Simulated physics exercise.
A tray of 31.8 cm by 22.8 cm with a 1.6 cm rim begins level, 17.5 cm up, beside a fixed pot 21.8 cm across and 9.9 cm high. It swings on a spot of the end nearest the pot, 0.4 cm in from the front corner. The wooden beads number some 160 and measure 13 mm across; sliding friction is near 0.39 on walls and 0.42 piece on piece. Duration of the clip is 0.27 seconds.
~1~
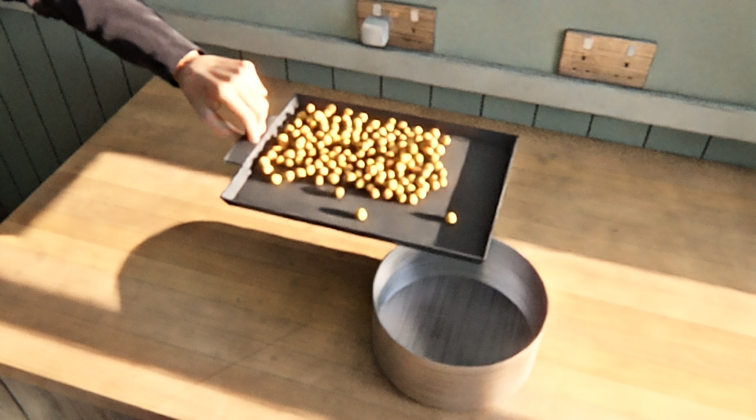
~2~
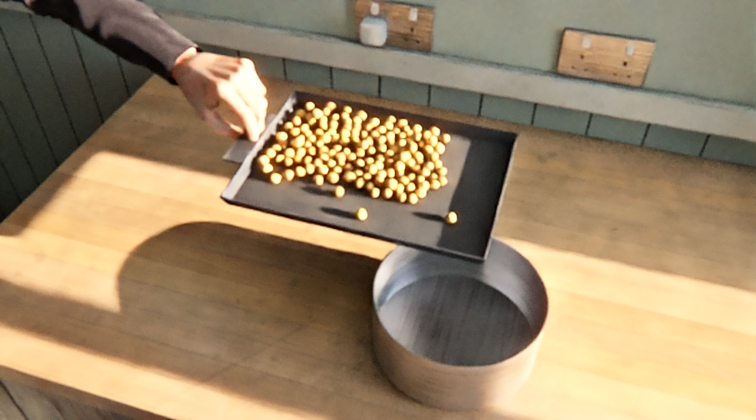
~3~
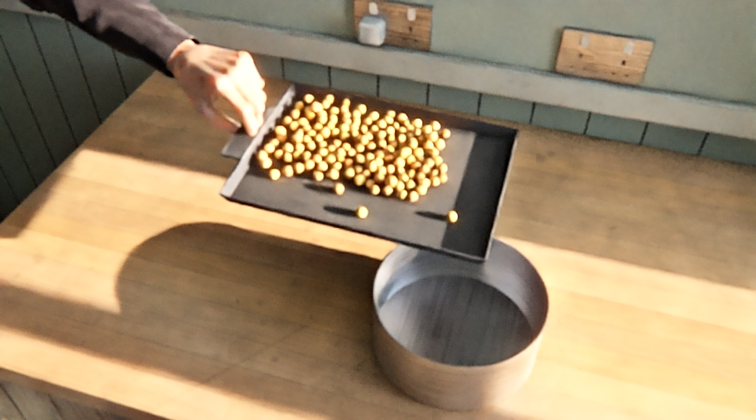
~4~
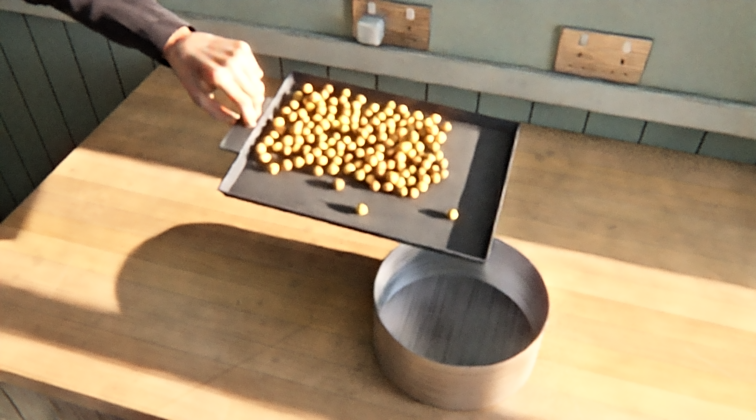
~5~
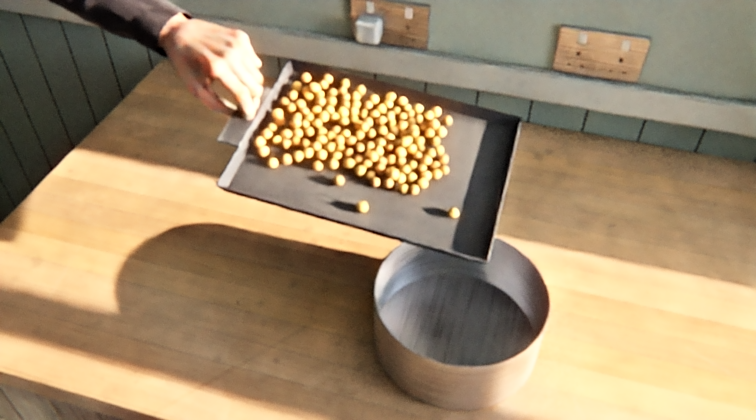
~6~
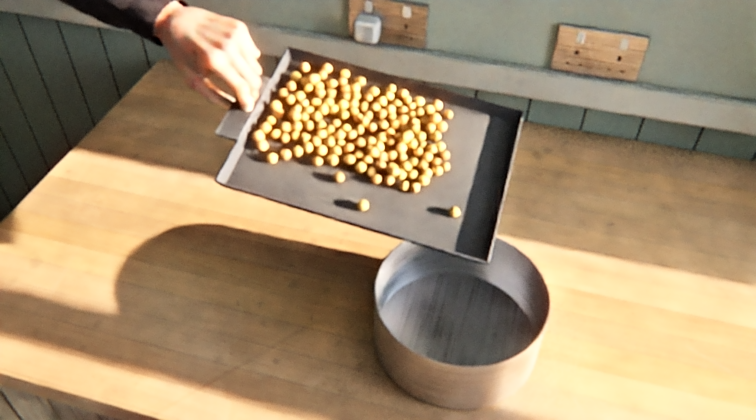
A hand in a dark sleeve, at upper left, grips the near-left end of a dark rectangular tray of golden-yellow wooden beads above a light wooden table, seen from above at an angle. A round, brownish-grey pot stands below the tray's right corner, before a green panelled wall with wooden socket plates. The hand slowly raises the tray's left end, tilting it slightly, while the beads stay clustered and the camera stays still.
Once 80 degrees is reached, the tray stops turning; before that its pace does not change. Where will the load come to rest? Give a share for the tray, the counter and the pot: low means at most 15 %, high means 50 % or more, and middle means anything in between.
Shares: Tray low, counter low, pot high.
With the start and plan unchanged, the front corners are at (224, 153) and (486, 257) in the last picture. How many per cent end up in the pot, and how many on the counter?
In the pot: 60 per cent; on the counter: 40 per cent.
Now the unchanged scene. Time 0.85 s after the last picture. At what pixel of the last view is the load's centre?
Near (462, 280).
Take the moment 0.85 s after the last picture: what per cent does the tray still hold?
Estimate: About 45 percent.
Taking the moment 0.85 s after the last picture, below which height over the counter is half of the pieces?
Height: Around 16 cm.
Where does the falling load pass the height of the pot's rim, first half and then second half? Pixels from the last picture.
At roughly (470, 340) first, later on at (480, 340).
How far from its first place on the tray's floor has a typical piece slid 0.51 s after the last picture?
Displacement on the tray: Roughly 16 cm.
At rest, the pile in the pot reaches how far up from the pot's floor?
Some 2.5 cm above the floor.
Then, 0.51 s after the last picture, tilt 45 degrees; the tray holds 85 %, the pot 0 %.
Then, 0.85 s after the last picture, tilt 66 degrees; the tray holds 45 %, the pot 35 %.
Then, 1.29 s after the last picture, tilt 80 degrees; the tray holds 0 %, the pot 90 %.
In the end, tray 0 %, counter 5 %, pot 95 %.
